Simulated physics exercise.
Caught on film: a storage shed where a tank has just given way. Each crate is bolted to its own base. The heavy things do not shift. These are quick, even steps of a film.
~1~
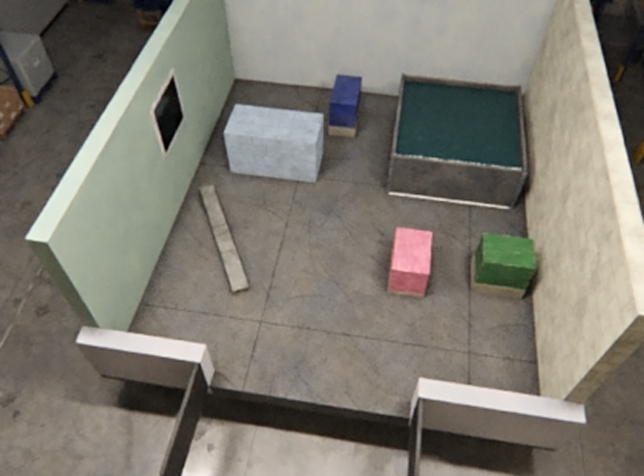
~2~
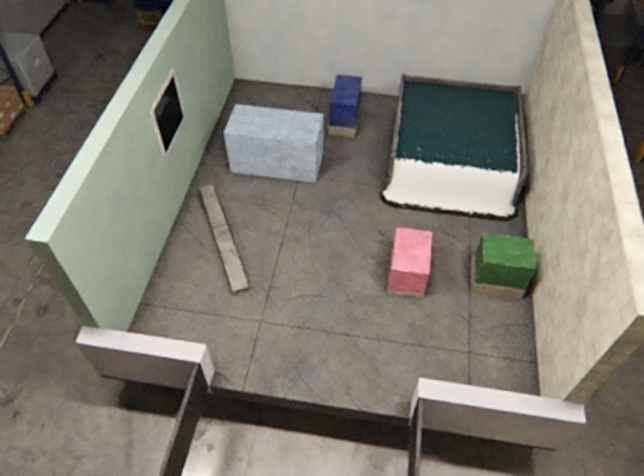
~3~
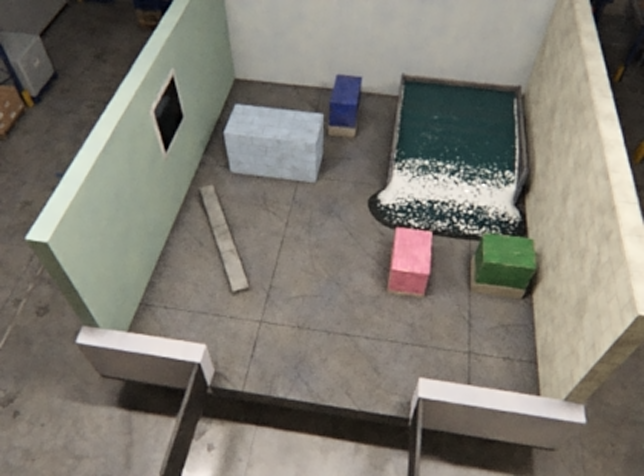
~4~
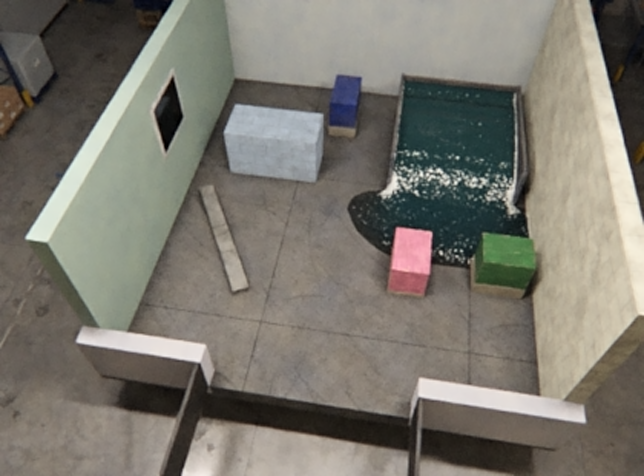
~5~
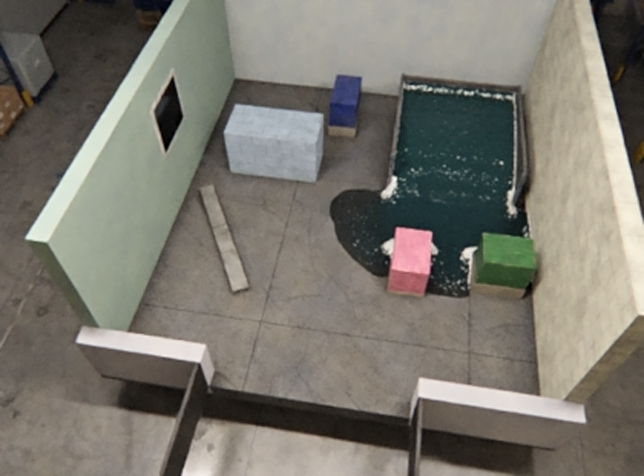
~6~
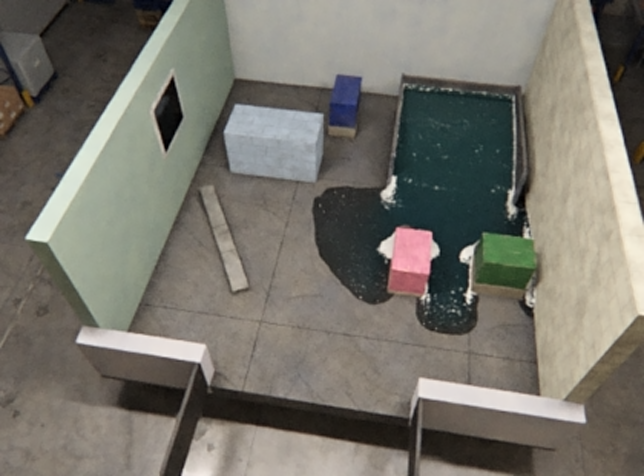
In a storage shed, the front of a tank at the back right gives way and dark green water pours out, spreading leftward and forward across the floor and around the pink and green blocks, which stay in place.
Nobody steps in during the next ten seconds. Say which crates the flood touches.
In the end: The blue crate escapes dry; the pink crate is wetted; the green crate is wetted.
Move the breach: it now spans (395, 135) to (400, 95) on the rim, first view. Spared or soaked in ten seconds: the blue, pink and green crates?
In short: Blue takes water; pink gets wet; green remains dry.
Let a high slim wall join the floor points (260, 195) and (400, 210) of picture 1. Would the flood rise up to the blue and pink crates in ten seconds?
My reading: The blue crate remains dry; the pink crate is wetted.
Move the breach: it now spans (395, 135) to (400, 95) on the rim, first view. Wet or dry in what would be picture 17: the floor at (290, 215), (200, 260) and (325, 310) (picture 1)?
As listed: Flooded, free of water, under water.
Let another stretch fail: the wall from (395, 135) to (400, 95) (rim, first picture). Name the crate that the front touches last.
The crate marked green.
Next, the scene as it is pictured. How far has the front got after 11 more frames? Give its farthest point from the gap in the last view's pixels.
At about (131, 356).
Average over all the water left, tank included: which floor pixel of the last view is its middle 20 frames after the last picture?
At about (408, 241).
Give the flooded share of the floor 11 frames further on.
Roughly 55 per cent.
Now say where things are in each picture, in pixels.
In the first picture, the tank at (459, 123) is whole and still.
In the second picture, the front is at (384, 193), out from the gap at (452, 188).
In the third picture, water pours out at (452, 189) and has run to (375, 208).
In the fourth picture, water pours out at (451, 190) and has run to (364, 231).
In the fifth picture, water pours out at (451, 191) and has run to (344, 240).
In the sixth picture, the front is at (462, 329), out from the gap at (451, 191).
A moment on, water covers 40 % of the floor; the blue crate not reached, the pink crate water round its plinth, the green crate water round its plinth.
Next, water covers 55 % of the floor; the blue crate not reached, the pink crate water round its plinth, the green crate water round its plinth.
Then, water covers 75 % of the floor; the blue crate not reached, the pink crate water round its plinth, the green crate water round its plinth.
Later, water covers 90 % of the floor; the blue crate water round its plinth, the pink crate water round its plinth, the green crate water round its plinth.
In the end, water covers 100 % of the floor; the blue crate stayed above the water, the pink crate was topped, the green crate was topped.
